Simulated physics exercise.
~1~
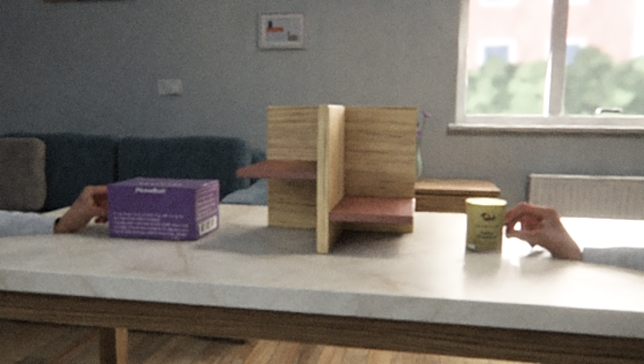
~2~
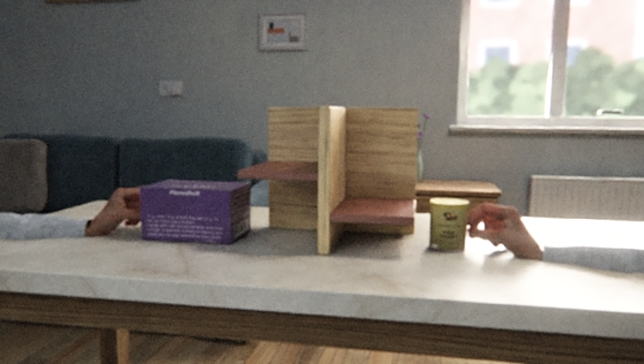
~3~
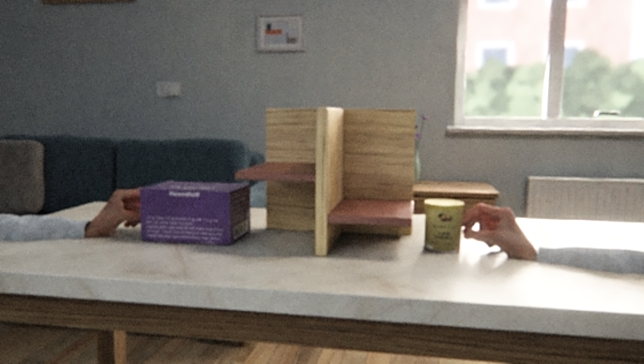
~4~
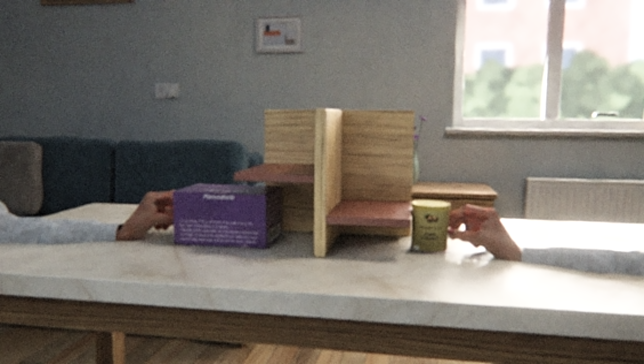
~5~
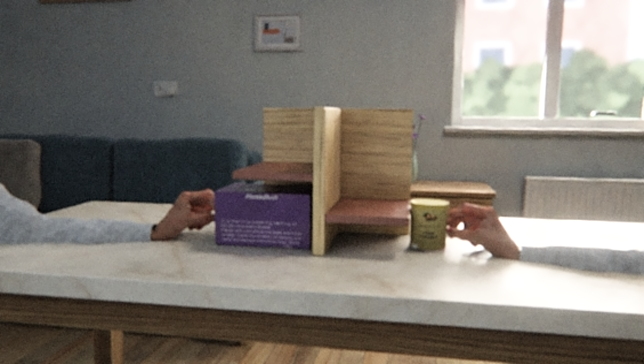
On a pale tabletop in a living room, two hands slid a purple box and a small yellow tin inward toward a wooden stand from opposite sides; the box went in under the left shelf, while the tin stopped at the right shelf's edge.
